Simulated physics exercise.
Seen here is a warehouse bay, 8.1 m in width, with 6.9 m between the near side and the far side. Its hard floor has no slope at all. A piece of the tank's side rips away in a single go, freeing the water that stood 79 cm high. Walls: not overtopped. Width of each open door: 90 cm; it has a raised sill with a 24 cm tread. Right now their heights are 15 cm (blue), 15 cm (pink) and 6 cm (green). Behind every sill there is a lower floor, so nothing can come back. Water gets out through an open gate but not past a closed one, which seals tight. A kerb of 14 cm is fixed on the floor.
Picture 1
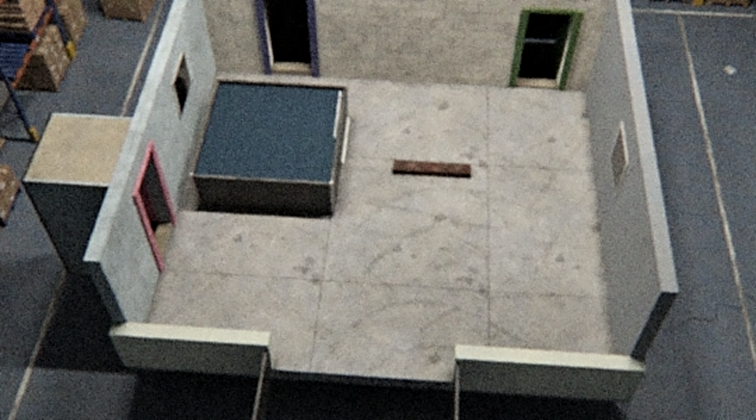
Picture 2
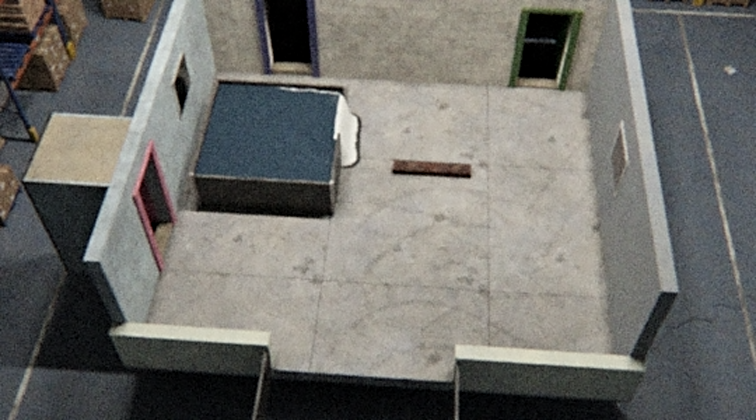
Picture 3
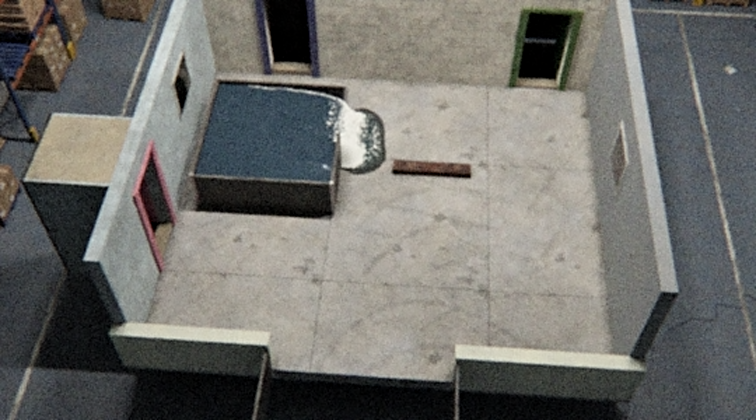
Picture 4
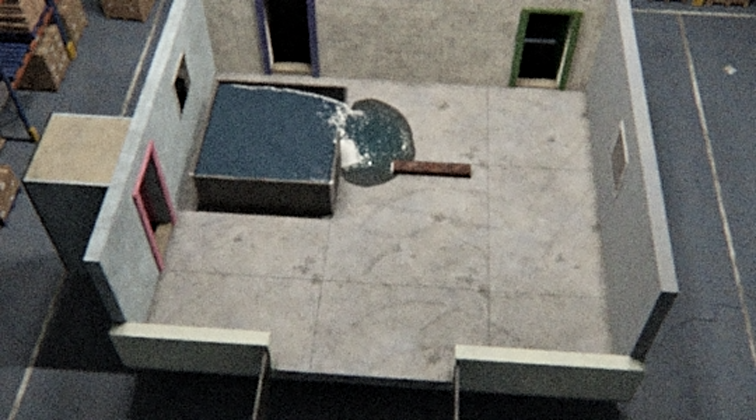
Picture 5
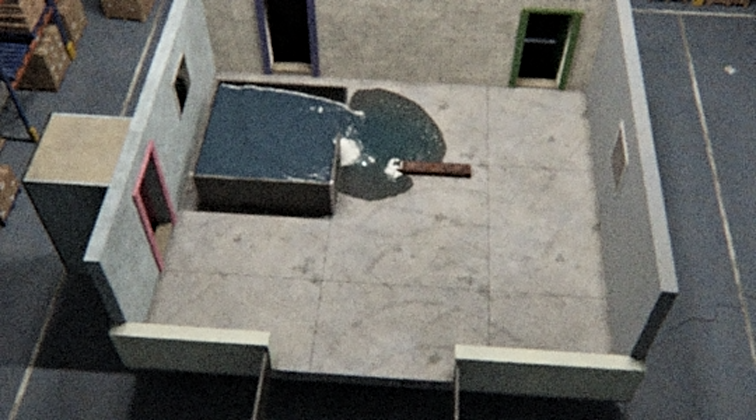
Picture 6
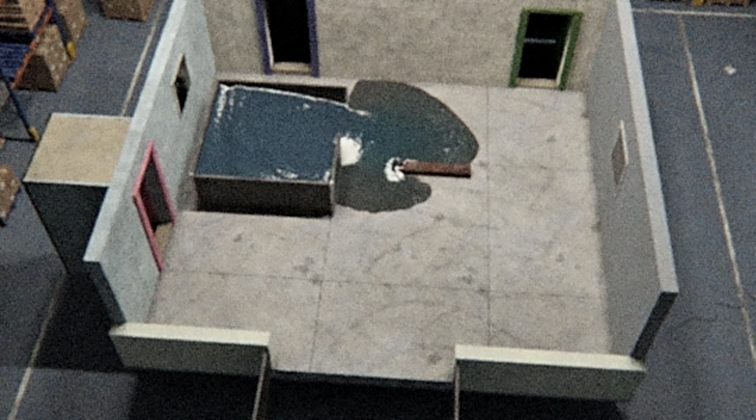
A roofless, pale-walled room with a bare concrete floor stands in a warehouse bay, seen from high above by a still camera. A rectangular tank of dark blue water sits at the back left, near blue and pink doorways, with a reddish-brown bar on the floor and a green doorway at the back right. White, foaming water bursts from the tank's right side, spreads in a dark rounded pool, and flows around the bar.
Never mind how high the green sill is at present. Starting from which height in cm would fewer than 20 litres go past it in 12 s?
From roughly 30 cm upwards.
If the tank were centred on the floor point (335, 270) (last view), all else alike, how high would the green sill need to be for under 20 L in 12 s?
Near 26 cm.
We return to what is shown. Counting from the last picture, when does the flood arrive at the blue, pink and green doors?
It arrives at the blue door at 2.4 s, the pink door at 9.0 s and the green door at 0.7 s.
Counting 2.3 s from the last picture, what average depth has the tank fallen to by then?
About 41 centimetres.
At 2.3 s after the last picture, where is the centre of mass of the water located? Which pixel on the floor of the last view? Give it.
The balance point sits at roughly (382, 150).
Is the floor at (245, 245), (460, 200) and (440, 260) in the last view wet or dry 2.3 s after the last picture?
Okay, in order that's stayed dry, got wet and finally got wet.
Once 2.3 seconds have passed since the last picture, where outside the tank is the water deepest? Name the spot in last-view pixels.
Look close to (555, 114).
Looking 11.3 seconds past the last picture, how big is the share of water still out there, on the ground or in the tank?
Around 82 percent is still there.
Then, 0.7 s after the last picture water covers 30 % of the floor, deepest (49 cm) near (348, 134); it has not reached the green door.
Then, 2.3 s after the last picture water covers 45 % of the floor, deepest (46 cm) near (555, 114); 22 cm at the green door, 35 litres in over its 6 cm sill.
Then, 11.3 s after the last picture water covers 100 % of the floor, deepest (14 cm) near (168, 245); 11 cm at the green door, 515 litres in over its 6 cm sill.
At the green door as built, the water peaked near 28 cm, 3.3 s after the last picture.
With a sill of 27 cm, 34 litres would have come in within the 12 s; with 36.5 cm, 5 litres. So under 20 litres takes about 30 cm.
